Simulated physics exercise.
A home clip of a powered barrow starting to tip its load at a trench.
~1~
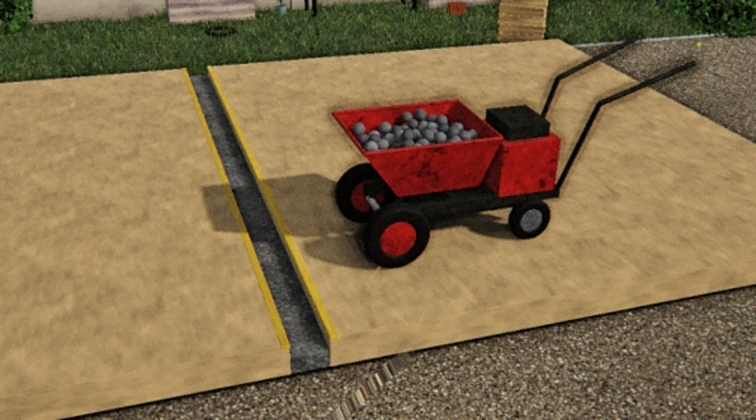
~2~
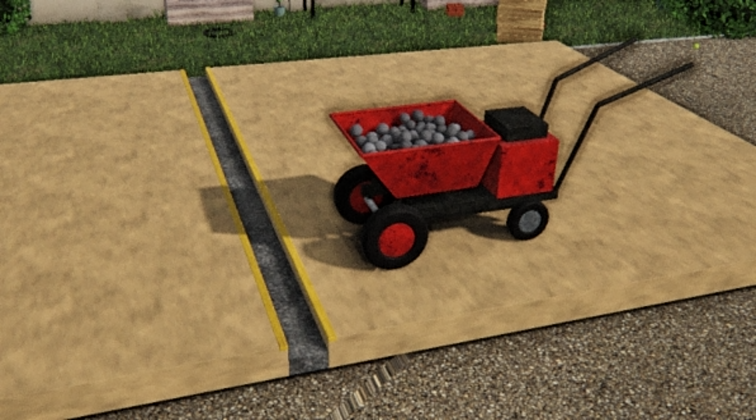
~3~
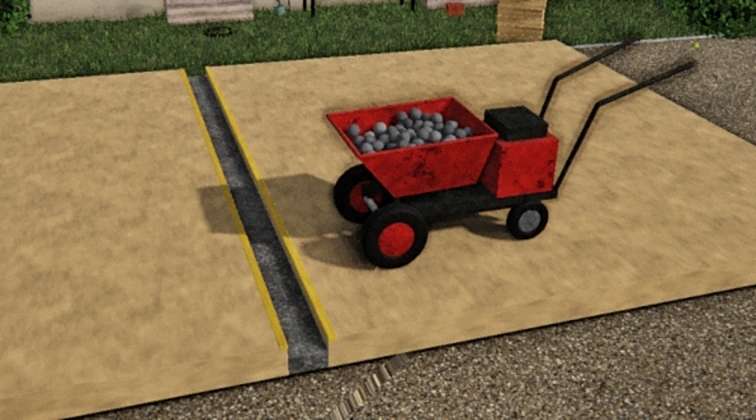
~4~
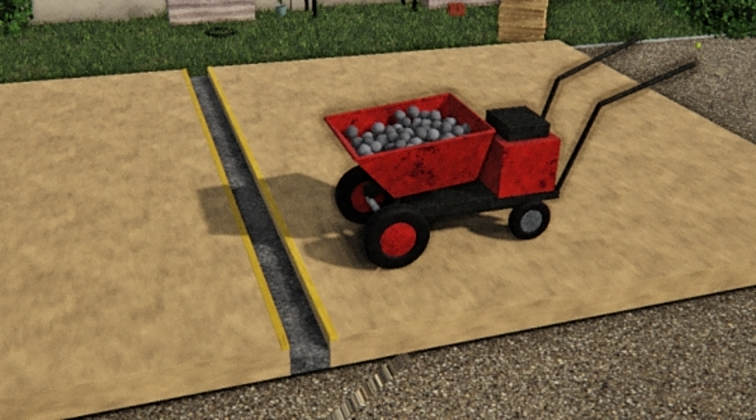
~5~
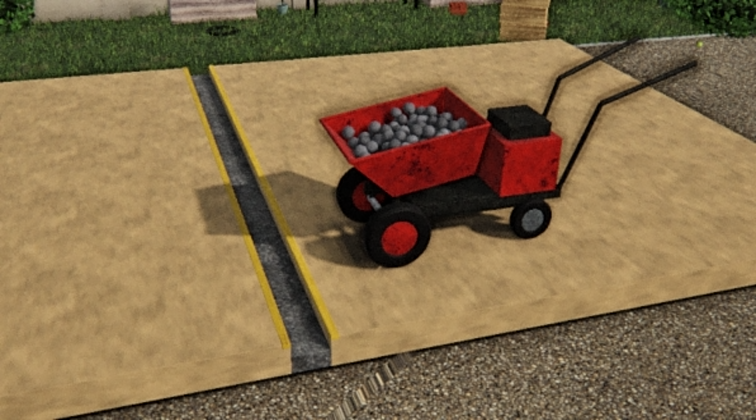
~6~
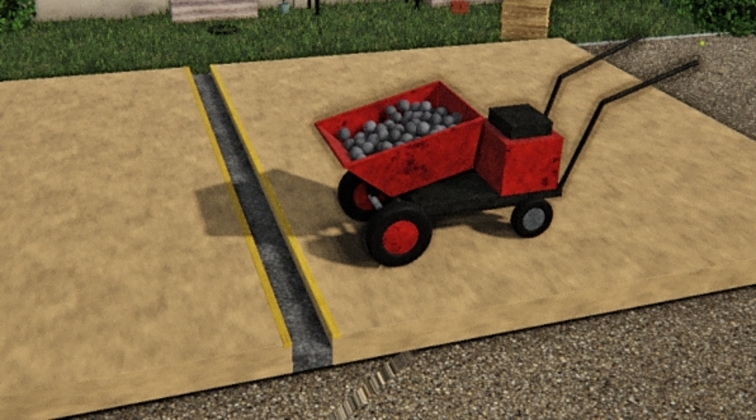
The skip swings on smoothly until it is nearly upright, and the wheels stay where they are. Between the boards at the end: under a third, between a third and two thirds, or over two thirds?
The trench takes between a third and two thirds.
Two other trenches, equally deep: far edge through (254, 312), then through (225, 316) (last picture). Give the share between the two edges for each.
Near 60 % and 80 %.
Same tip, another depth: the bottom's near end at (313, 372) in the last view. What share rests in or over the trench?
Some 60 per cent.
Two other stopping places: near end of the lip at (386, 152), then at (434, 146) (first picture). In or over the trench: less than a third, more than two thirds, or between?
In turn: Between a third and two thirds; under a third.
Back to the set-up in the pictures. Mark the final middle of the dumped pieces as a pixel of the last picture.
Around (266, 253).
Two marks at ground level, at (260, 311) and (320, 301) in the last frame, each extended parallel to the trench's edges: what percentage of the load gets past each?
In turn 20 and 80 in a hundred.
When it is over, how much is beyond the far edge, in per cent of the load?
Near 30 %.
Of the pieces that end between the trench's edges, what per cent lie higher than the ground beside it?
About 55 per cent.
Just after the last frame, skip tipped steeply; every one in the skip.
A moment on, skip tipped steeply; the larger part in the skip; about a tenth in or heaped over the trench; just a few beyond it; just a few falling.
Further on, skip tipped right over; roughly a quarter in the skip; roughly a third in or heaped over the trench; roughly a third beyond it.
When it is over, skip tipped right over; roughly a quarter in the skip; roughly half in or heaped over the trench; roughly a third beyond it.
